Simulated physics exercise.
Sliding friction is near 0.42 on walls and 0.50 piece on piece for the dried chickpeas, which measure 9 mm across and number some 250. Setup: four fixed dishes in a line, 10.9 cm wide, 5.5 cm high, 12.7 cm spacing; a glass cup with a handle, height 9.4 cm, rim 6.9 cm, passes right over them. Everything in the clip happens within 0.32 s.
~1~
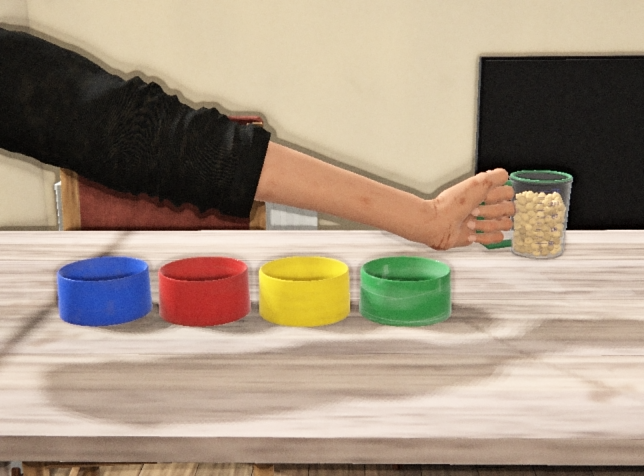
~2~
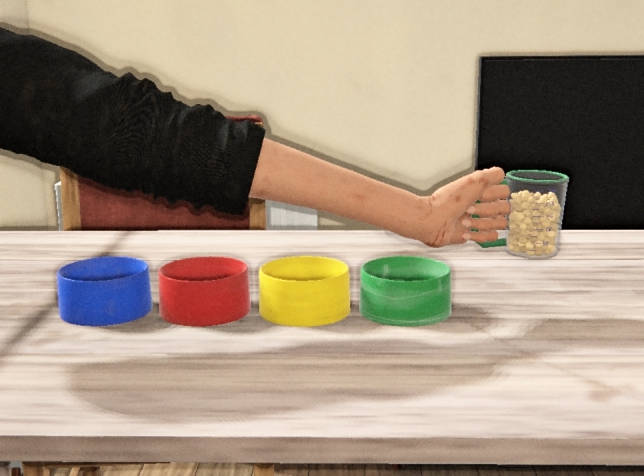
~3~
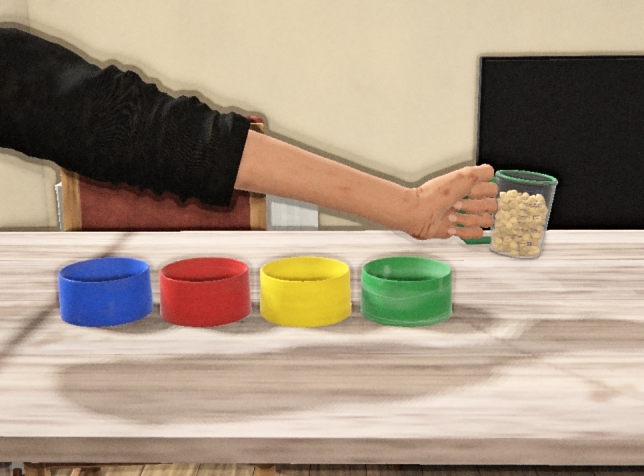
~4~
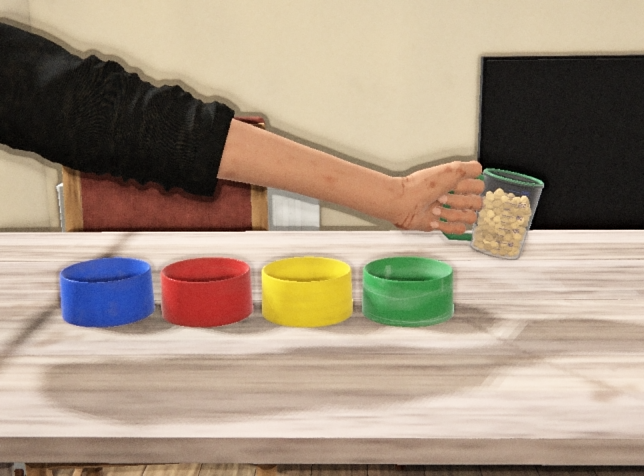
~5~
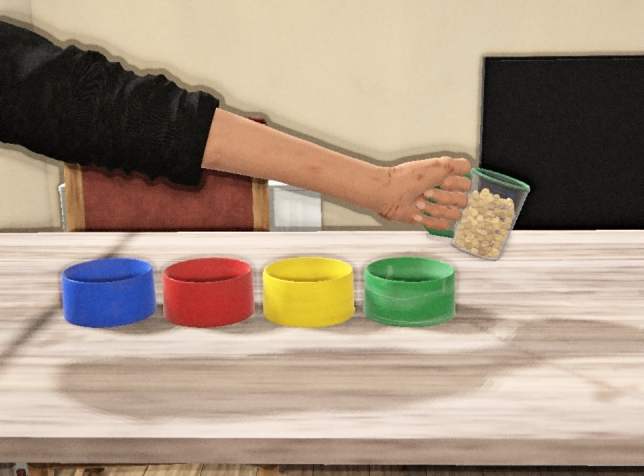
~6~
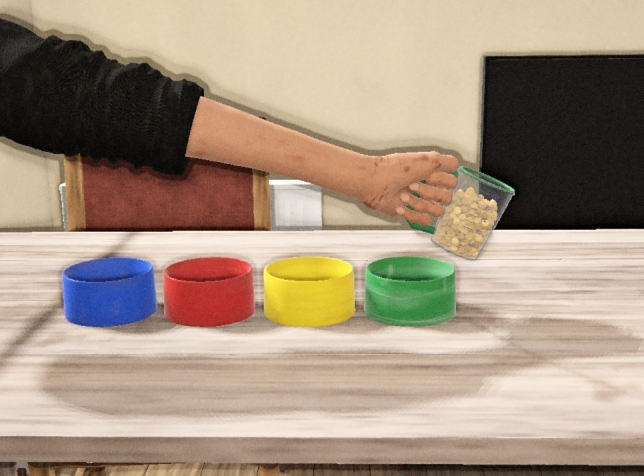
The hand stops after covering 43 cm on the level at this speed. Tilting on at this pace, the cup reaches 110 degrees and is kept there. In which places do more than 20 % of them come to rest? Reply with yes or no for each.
Red: Yes, blue: No, green: No, yellow: No, counter: No.
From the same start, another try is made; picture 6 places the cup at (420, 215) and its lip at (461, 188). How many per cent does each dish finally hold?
It'd finish with red at 80, blue at 0, green at 0 and yellow at 0.
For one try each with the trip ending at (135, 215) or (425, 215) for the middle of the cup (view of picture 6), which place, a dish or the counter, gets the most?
Most lands at red on the first run and at counter on the second.
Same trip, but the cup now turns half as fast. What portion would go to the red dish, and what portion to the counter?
Red 90; counter 10.
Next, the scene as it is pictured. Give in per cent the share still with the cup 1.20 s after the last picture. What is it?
Roughly 70 per cent of the load.
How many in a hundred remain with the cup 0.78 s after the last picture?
I'd put it at roughly 100 per cent.
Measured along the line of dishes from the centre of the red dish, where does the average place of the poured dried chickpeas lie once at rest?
Roughly 2 cm to the right.
Then, 0.47 s after the last picture, tilt 66 degrees; cup holds 100 %.
Then, 0.78 s after the last picture, tilt 94 degrees; cup holds 100 %.
Then, 1.20 s after the last picture, tilt 110 degrees; cup holds 70 %, red 25 %, yellow 5 %.
In the end, red 85 %, blue 0 %, green 0 %, yellow 5 %, counter 15 %.
